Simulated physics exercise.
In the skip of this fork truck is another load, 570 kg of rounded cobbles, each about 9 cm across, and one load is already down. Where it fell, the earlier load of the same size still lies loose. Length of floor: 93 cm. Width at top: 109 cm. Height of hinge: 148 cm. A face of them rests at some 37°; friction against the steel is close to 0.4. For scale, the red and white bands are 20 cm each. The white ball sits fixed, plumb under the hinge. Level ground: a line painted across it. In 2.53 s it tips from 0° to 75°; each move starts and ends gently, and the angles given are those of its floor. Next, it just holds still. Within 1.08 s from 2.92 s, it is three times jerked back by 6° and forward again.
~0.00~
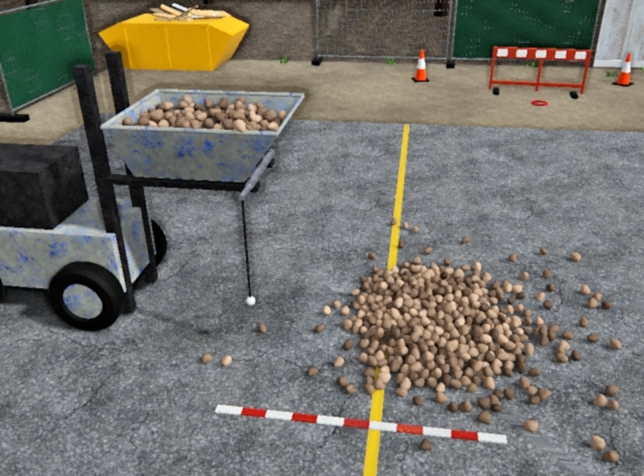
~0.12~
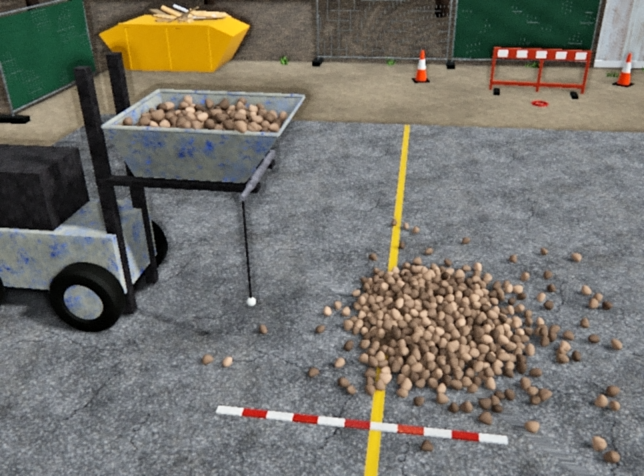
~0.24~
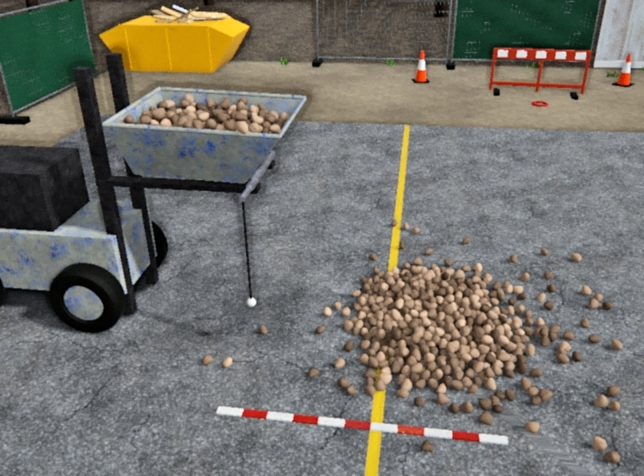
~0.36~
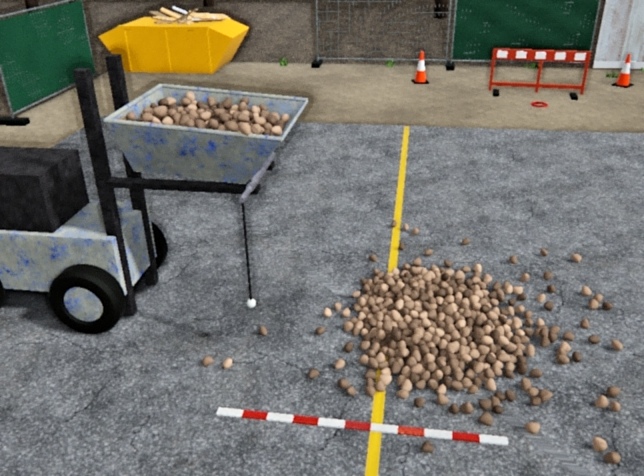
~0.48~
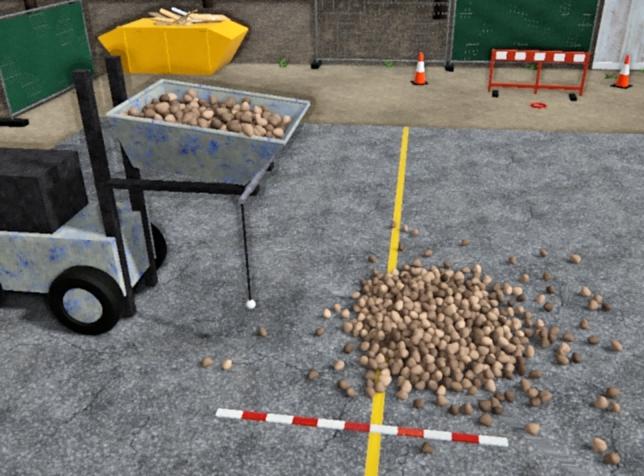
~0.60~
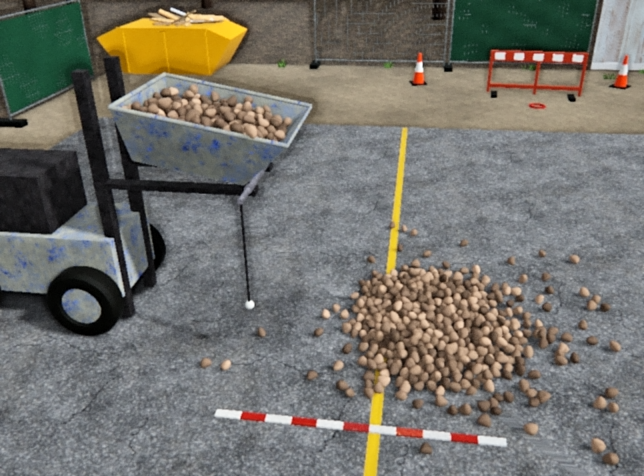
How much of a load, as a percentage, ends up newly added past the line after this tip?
45 %.
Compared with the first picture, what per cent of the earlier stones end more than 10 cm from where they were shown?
Roughly 15 per cent of them.
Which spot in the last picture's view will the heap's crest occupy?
Peak pixel: Approx. (398, 293).
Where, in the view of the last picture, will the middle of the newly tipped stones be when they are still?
Their middle rests near (384, 309).
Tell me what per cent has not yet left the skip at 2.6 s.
Still inside: Some 35 %.
After 1.9 s the floor is at 63°; in per cent of one load, 97 in the skip, 18 short of the line, 85 past the line; the foremost stones are past the picture's edge.
After 2.6 s the floor is at 75°; in per cent of one load, 35 in the skip, 56 short of the line, 109 past the line; the foremost stones are past the picture's edge.
After 4.4 s the floor is at 75°; in per cent of one load, 0 in the skip, 69 short of the line, 130 past the line; the foremost stones are past the picture's edge.
After 7.1 s the floor is at 75°; in per cent of one load, 0 in the skip, 69 short of the line, 130 past the line; the foremost stones are past the picture's edge. Net gain past the line, 45.
